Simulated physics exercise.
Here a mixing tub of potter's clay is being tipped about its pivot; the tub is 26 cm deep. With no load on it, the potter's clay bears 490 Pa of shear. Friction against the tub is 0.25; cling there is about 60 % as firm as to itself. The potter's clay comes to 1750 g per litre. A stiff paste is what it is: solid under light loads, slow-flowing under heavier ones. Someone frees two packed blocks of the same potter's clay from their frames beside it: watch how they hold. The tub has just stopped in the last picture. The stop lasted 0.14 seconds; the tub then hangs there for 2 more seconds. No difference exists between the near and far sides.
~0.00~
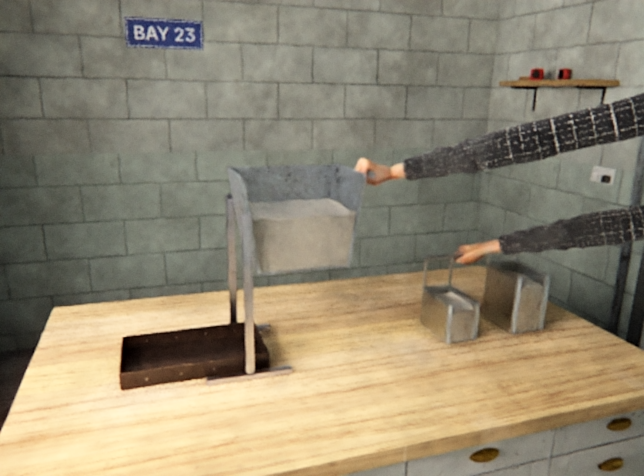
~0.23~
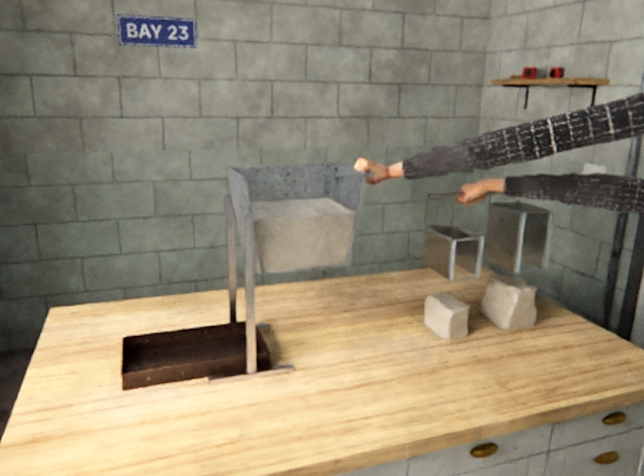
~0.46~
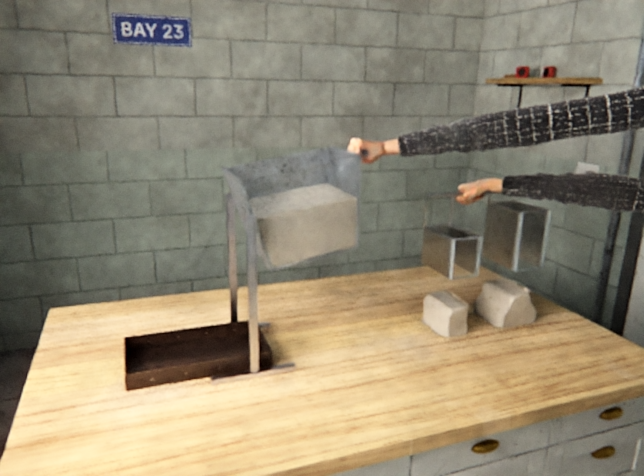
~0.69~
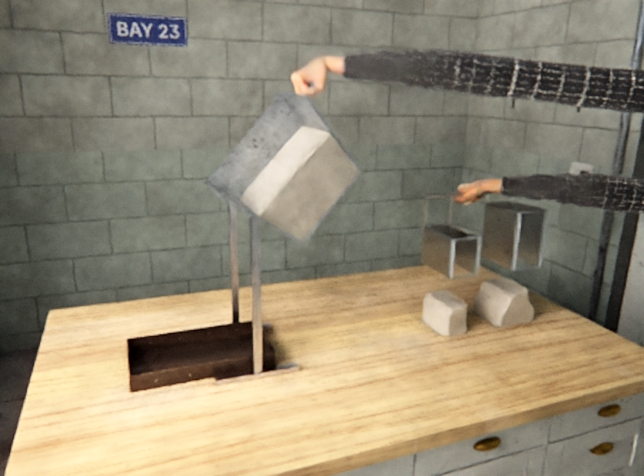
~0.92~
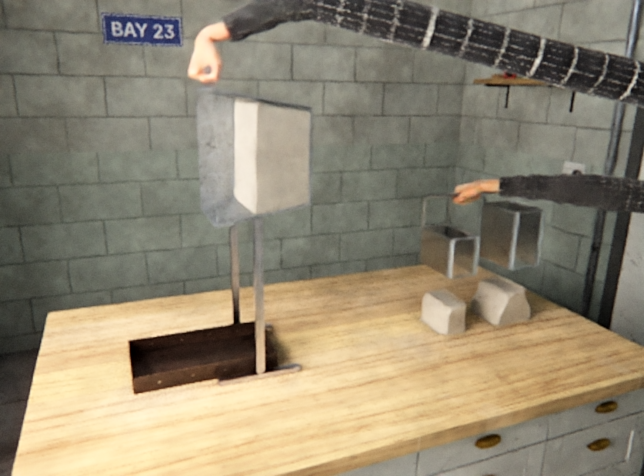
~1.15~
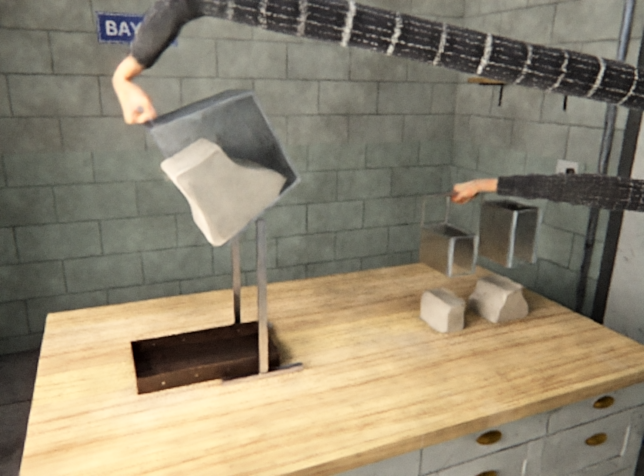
The video shows one hand lifting metal casings off two pale clay blocks, the larger sagging, while another hand swings a grey tub of clay leftward past upright on its side, the clay bulging from its mouth.
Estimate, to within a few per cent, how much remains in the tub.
Roughly 0 per cent remains in the tub.
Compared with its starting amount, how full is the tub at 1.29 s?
About 18 %.
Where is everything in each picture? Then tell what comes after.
In the first picture, handle-side rim at (364, 175), tilt 0 degrees; highest point of the potter's clay at (262, 219); test blocks 11 cm, 17 cm high (left to right).
In the second picture, handle-side rim at (364, 175), tilt 0 degrees; highest point of the potter's clay at (263, 219); test blocks 11 cm, 14 cm high (left to right).
In the third picture, handle-side rim at (359, 156), tilt 9 degrees; highest point of the potter's clay at (352, 198); test blocks 11 cm, 12 cm high (left to right).
In the fourth picture, handle-side rim at (305, 97), tilt 48 degrees; highest point of the potter's clay at (327, 135); test blocks 11 cm, 12 cm high (left to right).
In the fifth picture, handle-side rim at (211, 92), tilt 90 degrees; highest point of the potter's clay at (264, 105); test blocks 11 cm, 12 cm high (left to right).
In the sixth picture, handle-side rim at (153, 134), tilt 119 degrees; highest point of the potter's clay at (217, 149); test blocks 11 cm, 12 cm high (left to right).
By 1.29 s, the tub is at 119 degrees and holds 18 %.
By 1.46 s, the tub is at 119 degrees and holds 0 %.
By 1.63 s, the tub is at 119 degrees and holds 0 %.
By 1.80 s, the tub is at 119 degrees and holds 0 %.
By 3.15 s, at the end, the tub is at 119 degrees and holds 0 %.
